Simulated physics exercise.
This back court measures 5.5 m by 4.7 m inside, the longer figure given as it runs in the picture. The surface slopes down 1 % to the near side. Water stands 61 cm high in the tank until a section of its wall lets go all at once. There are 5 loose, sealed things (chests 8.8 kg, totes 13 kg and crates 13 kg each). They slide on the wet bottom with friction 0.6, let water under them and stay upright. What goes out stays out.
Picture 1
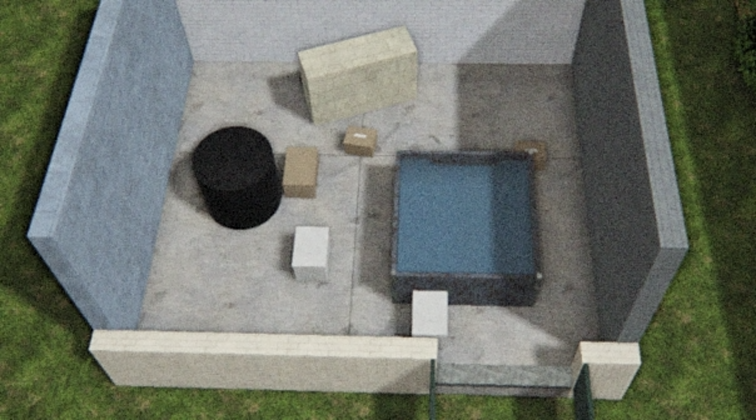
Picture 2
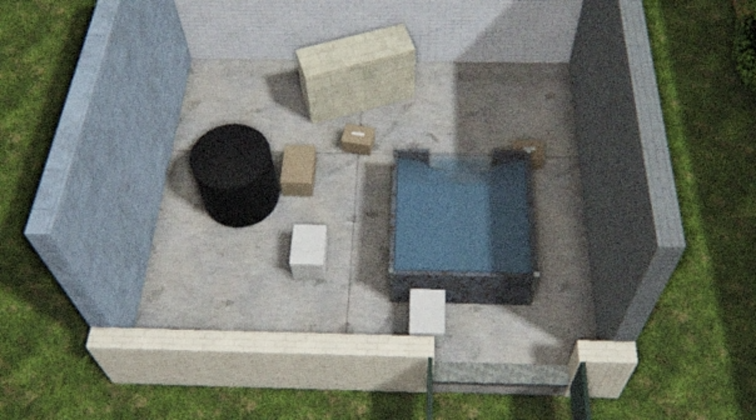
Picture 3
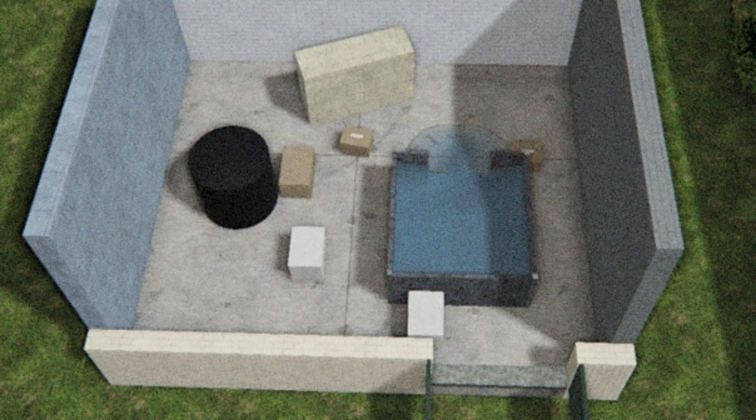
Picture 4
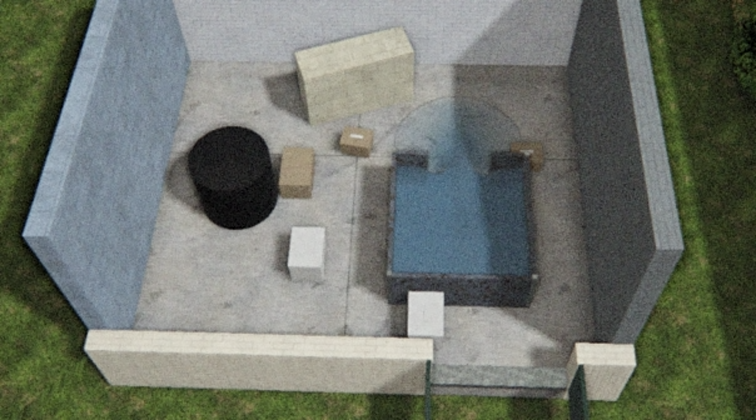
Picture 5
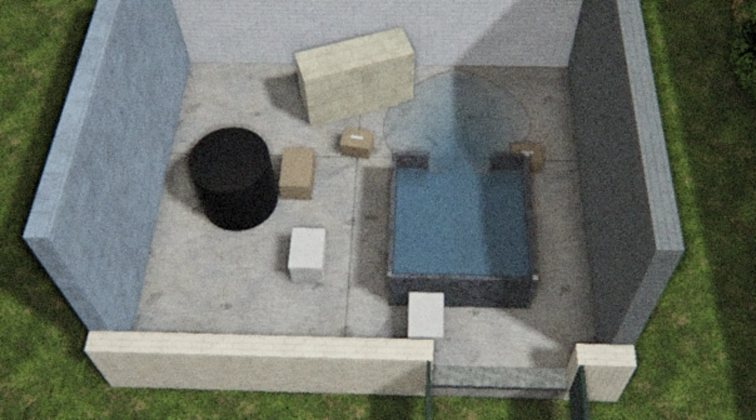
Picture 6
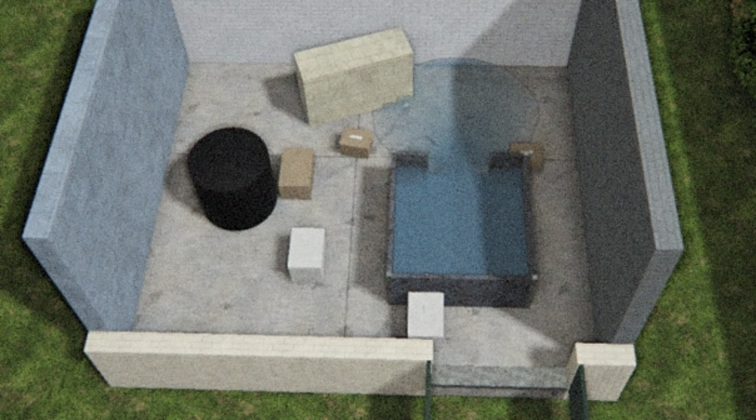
At first, blue water fills a dark-walled square tank inside a walled court, with a black cylinder and several boxes standing on the pale floor. Then a gap appears in the tank's far wall, and water pours through, spreading in a widening rounded sheet toward the back wall while the boxes stay still.
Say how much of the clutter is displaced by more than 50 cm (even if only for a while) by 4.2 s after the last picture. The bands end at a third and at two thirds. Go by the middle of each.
It is not even a third.
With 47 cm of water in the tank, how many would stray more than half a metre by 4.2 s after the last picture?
Then 0.
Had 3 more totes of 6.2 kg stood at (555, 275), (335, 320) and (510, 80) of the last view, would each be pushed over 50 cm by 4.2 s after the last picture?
In turn: Over, short of it, over.
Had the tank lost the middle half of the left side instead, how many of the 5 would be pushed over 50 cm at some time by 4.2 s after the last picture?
In that case 3 of them.
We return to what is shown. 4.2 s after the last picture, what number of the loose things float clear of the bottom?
At that moment 0.
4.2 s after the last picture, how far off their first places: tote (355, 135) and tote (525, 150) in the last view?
In that order: 10 cm, 20 cm.
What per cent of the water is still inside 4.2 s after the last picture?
Some 96 per cent remains.
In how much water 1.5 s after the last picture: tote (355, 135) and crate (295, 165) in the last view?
Roughly 5 and 2 cm.
Then, 0.4 s after the last picture 0 of 5 are over 50 cm from their spots; 0 afloat.
Then, 1.5 s after the last picture 0 of 5 are over 50 cm from their spots; 0 afloat.
Then, 2.8 s after the last picture 0 of 5 are over 50 cm from their spots; 0 afloat.
Then, 4.2 s after the last picture 0 of 5 are over 50 cm from their spots, and 0 have been at some point; 0 afloat.
